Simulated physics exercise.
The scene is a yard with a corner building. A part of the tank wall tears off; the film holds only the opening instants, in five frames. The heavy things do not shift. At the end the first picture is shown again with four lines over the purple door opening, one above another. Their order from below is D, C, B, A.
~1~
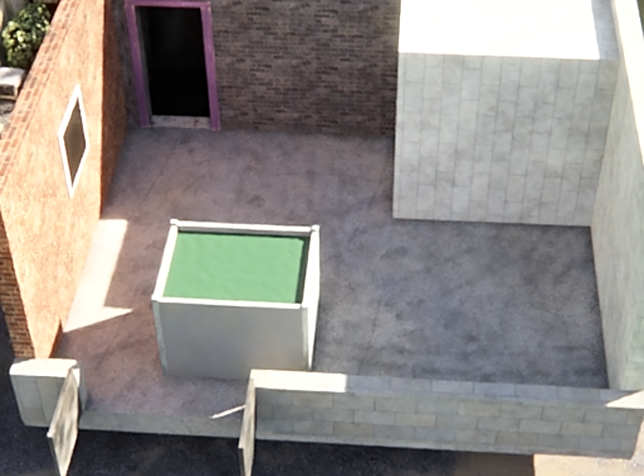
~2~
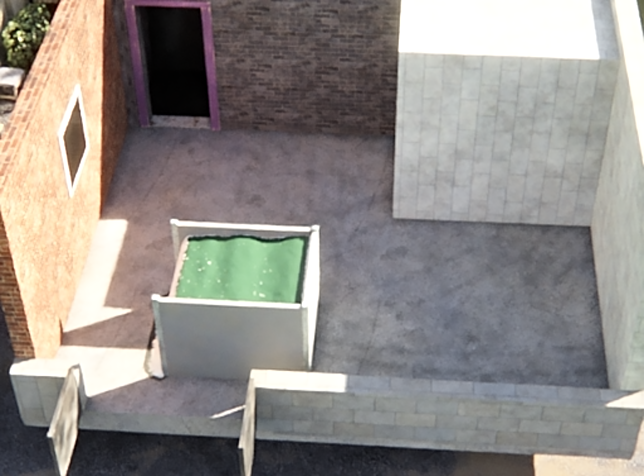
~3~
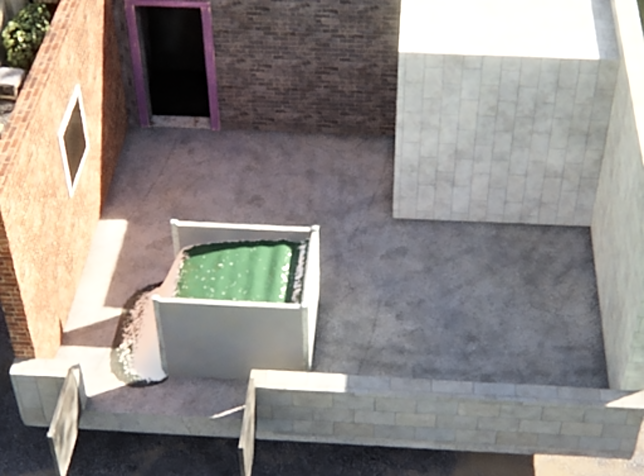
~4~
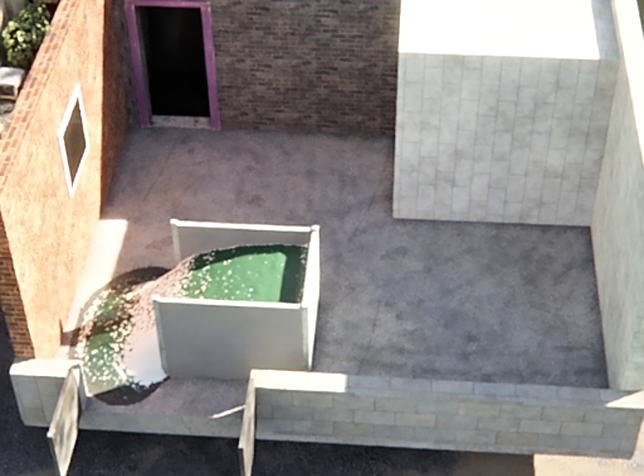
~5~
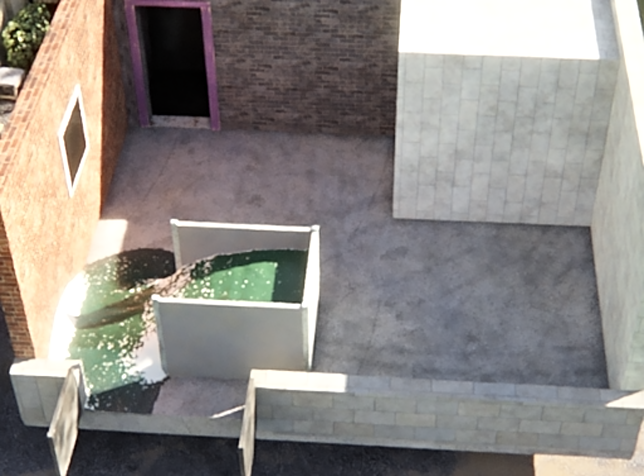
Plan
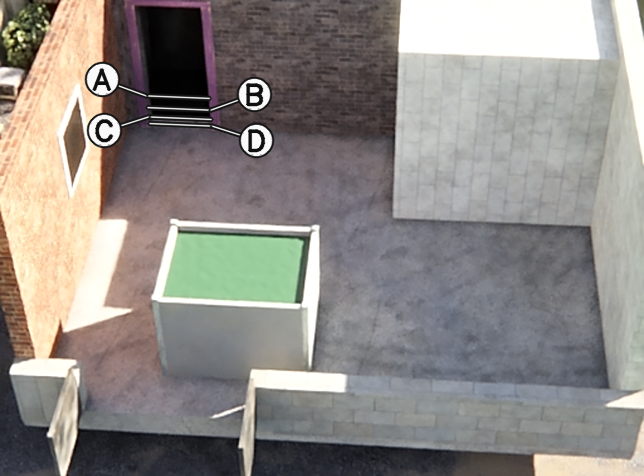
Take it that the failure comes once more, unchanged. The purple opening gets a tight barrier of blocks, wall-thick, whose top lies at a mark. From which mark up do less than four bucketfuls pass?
B.
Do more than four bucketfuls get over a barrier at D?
Yes.
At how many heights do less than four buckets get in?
Two of them.
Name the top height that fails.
The answer is C.
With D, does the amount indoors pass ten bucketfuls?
Yes.
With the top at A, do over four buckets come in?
No, that is safe.
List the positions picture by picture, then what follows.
Water in the tank at rest, its middle at (238, 269); foot of the purple doorway at (181, 128); open gate at (166, 362).
Water covers 1 % of the ground, its front hidden from here.
Water covers 4 % of the ground and shows as far out as (144, 296).
Water covers 8 % of the ground and shows as far out as (80, 330).
Water covers 12 % of the ground and shows as far out as (84, 270).
On the marked copy, A at (177, 97); B at (179, 108); C at (180, 118); D at (180, 124); from the bottom up D, C, B, A.
Choosing A, nothing gets over.
Choosing B, a splash gets over, under a bucket.
Choosing C, about 11 bucketfuls get in.
Choosing D, dozens of bucketfuls pour in.
